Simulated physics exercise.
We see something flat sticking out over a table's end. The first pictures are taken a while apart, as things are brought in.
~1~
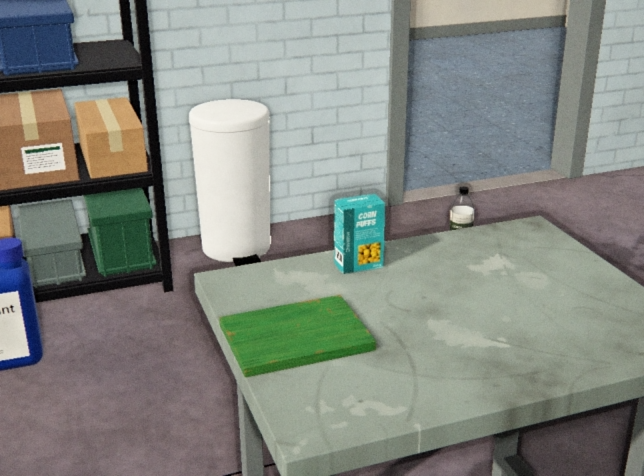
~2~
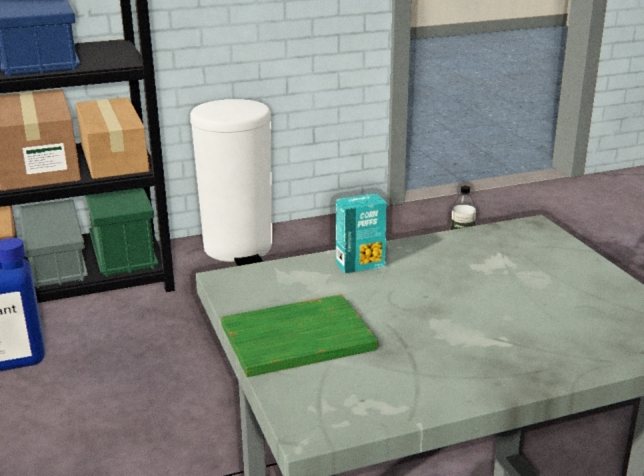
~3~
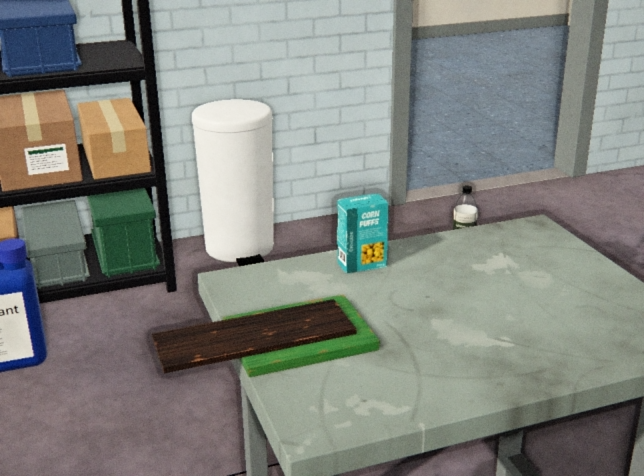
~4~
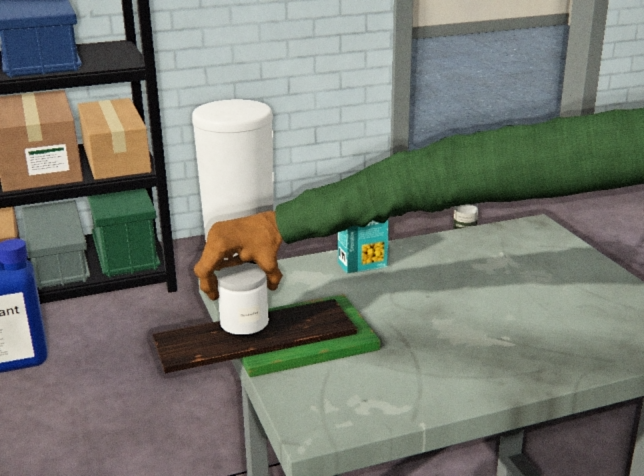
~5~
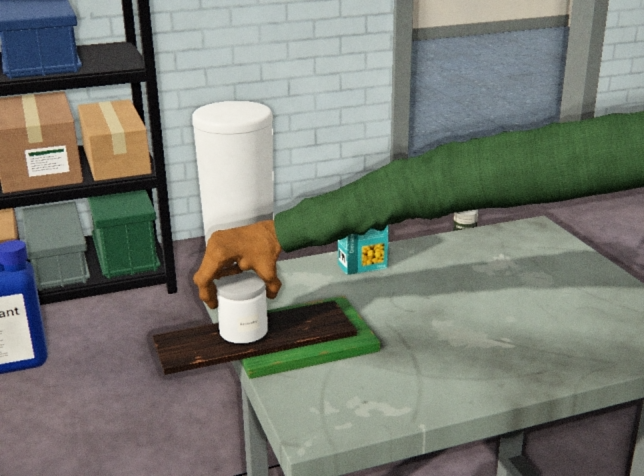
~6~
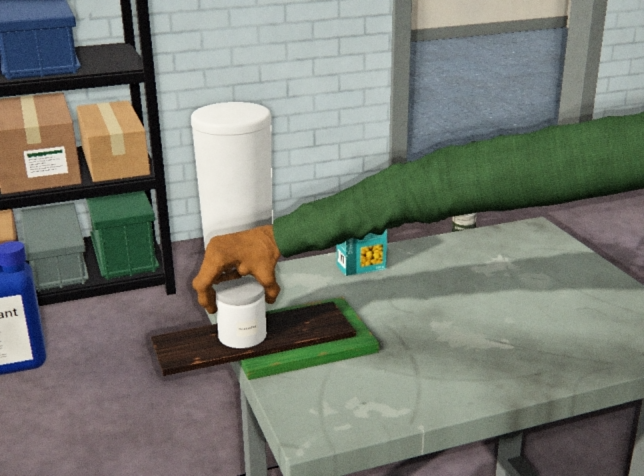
Storage room with a grey table, a dark plank appearing across a green slab, then a gloved hand setting a white jar on it.
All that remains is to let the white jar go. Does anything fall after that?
The plank keeps its balance.
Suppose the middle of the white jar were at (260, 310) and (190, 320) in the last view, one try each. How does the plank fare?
In the first case it holds; in the second case it goes over.
Then, 0.70 s on from there, things are still on the move.
Then, 1.20 s on from there, as before.
Then, 2.00 s on from there, no change.
In the end, all 4 unmoved. The plank stays on the table.
